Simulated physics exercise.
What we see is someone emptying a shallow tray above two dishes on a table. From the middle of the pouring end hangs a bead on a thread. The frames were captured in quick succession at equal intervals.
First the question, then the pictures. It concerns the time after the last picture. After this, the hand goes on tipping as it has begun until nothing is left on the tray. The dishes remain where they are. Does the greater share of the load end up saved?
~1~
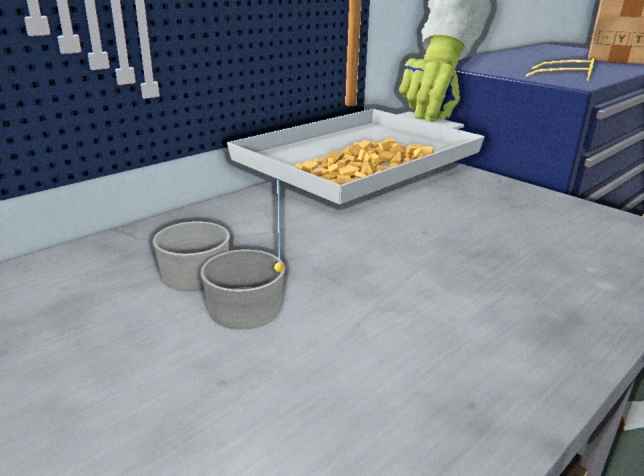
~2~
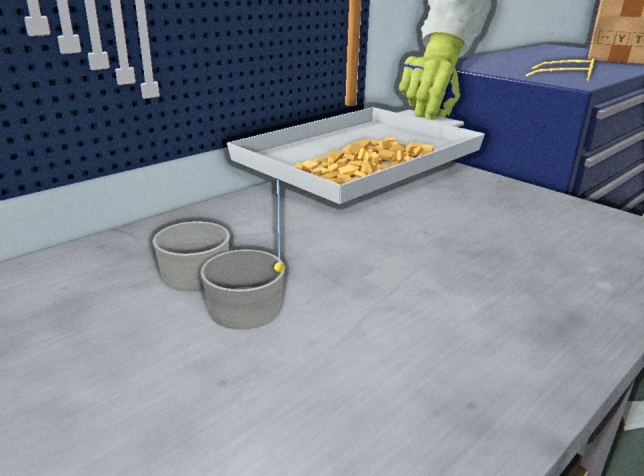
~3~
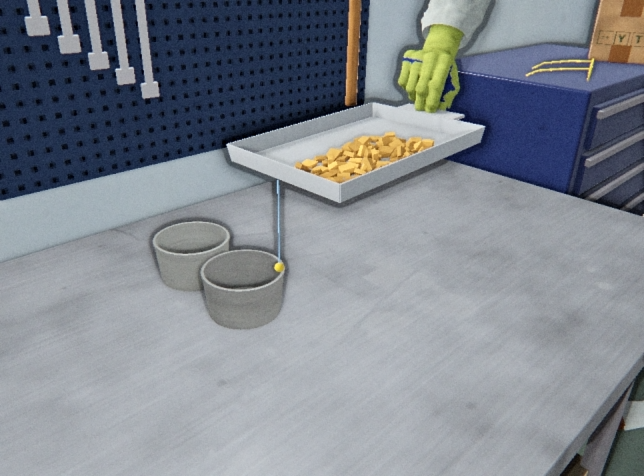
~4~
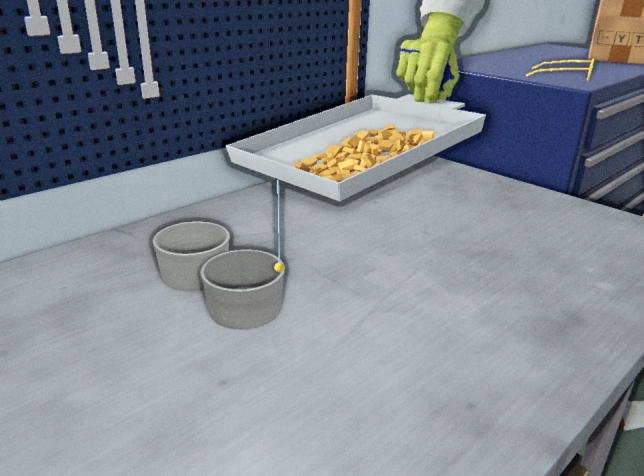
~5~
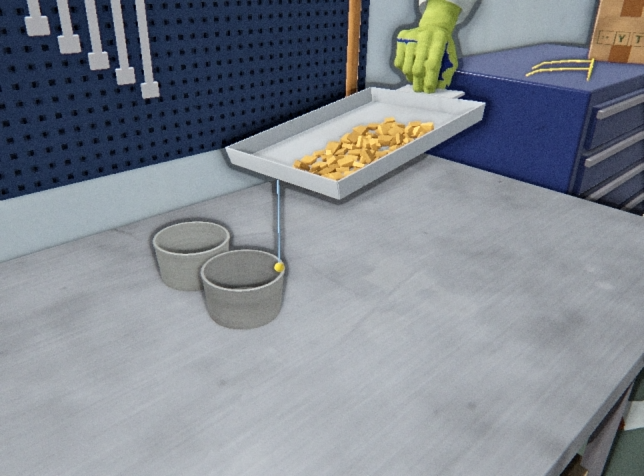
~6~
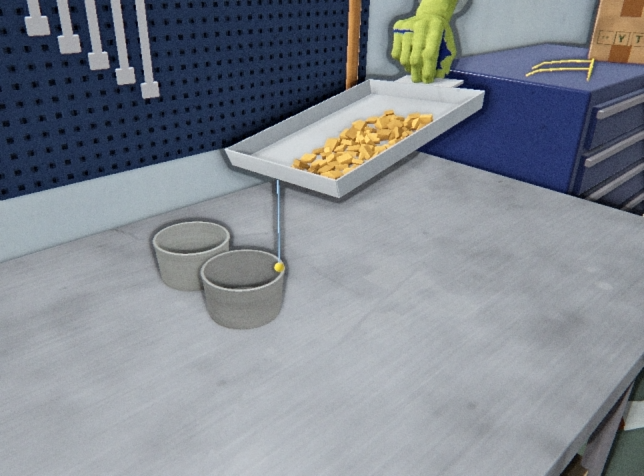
Yes.
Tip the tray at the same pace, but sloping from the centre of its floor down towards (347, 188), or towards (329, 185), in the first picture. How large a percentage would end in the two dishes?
The first comes to 0 %, while the second comes to 0 %.
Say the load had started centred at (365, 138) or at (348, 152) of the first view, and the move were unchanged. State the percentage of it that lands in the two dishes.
Share in order: Roughly 70 %, 70 %.
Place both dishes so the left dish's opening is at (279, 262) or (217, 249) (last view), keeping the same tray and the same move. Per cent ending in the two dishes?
Roughly 10% the first time and 60% the second time.
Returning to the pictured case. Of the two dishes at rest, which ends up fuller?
I'd say more ends in the right-side one.
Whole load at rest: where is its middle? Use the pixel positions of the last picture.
Around (236, 309).
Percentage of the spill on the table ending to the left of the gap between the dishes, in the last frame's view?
That's roughly 40 per cent of the pieces.
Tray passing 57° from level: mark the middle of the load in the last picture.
The middle of the pieces lands at roughly (279, 152).
Soon, tray tipped steeply; all on the tray.
A while on, tray tipped right over; most on the tray; a small part in the right dish; a small part outside both; a small part in the air.
Towards the end, tray tipped past a quarter turn; about two thirds in the right dish; about a third outside both; a stray few in the air.
Finally, tray tipped past a quarter turn; about two thirds in the right dish; none in the left dish; about a third outside both; a stray few in the air.
